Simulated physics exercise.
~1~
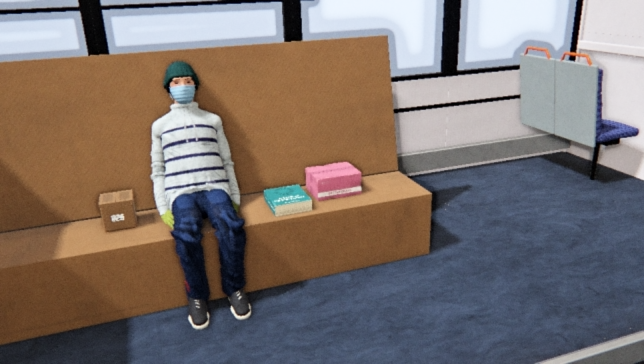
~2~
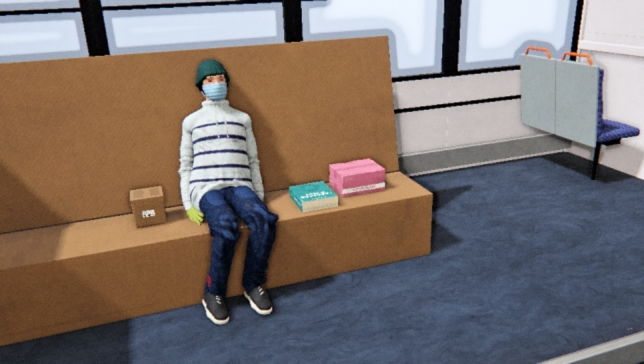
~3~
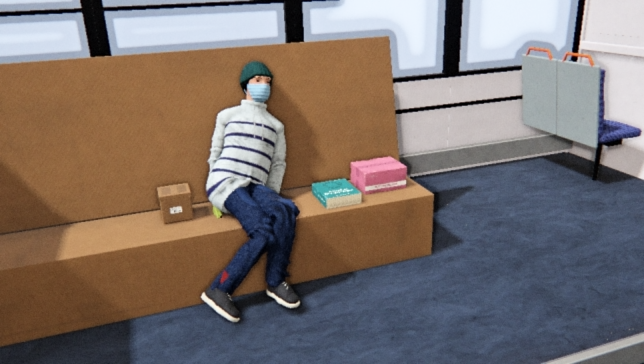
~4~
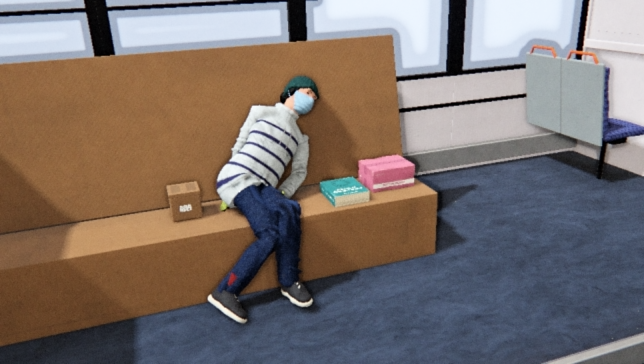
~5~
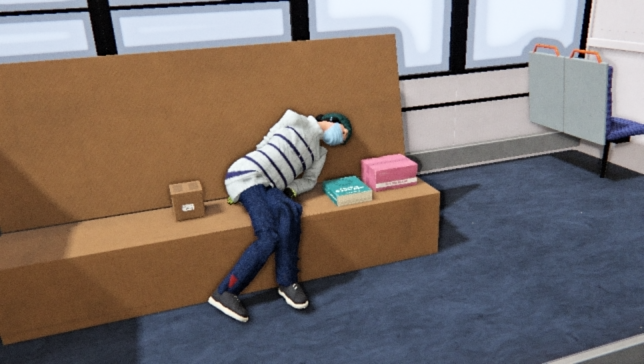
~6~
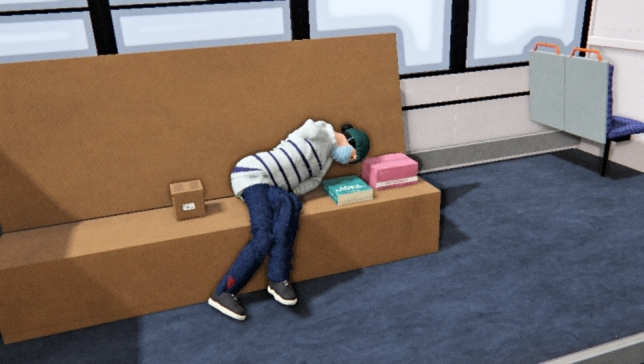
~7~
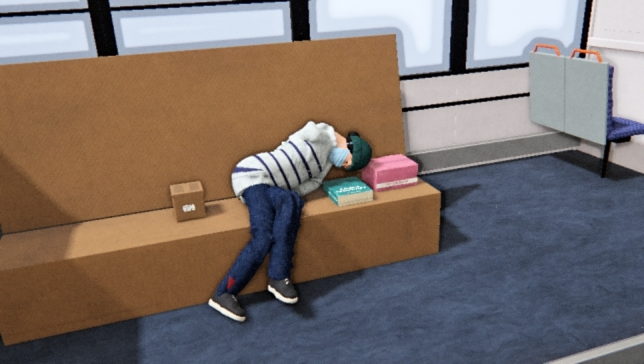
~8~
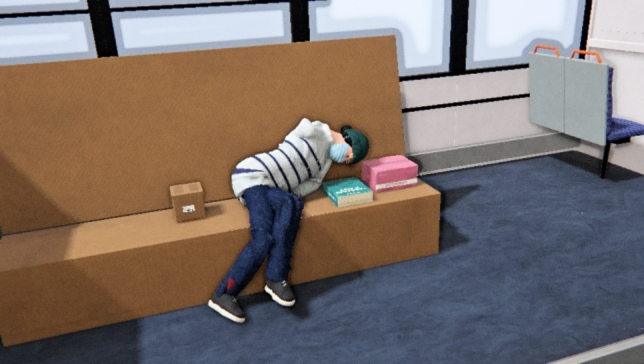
To begin with, a limp sleeper in a green beanie, face mask and striped sweater sits upright on a long brown bench in a metro car, with a small brown container on the left and a flat teal item and a pink carton on the right. The sleeper and all the luggage slide right along the seat. As the luggage slows to a stop, the sleeper's upper body tips right, arms slack, and folds down sideways toward the teal item. Finally the sleeper lies slumped beside the luggage, hips still on the seat, and all three items, including the pink carton near the bench's end, stay on.
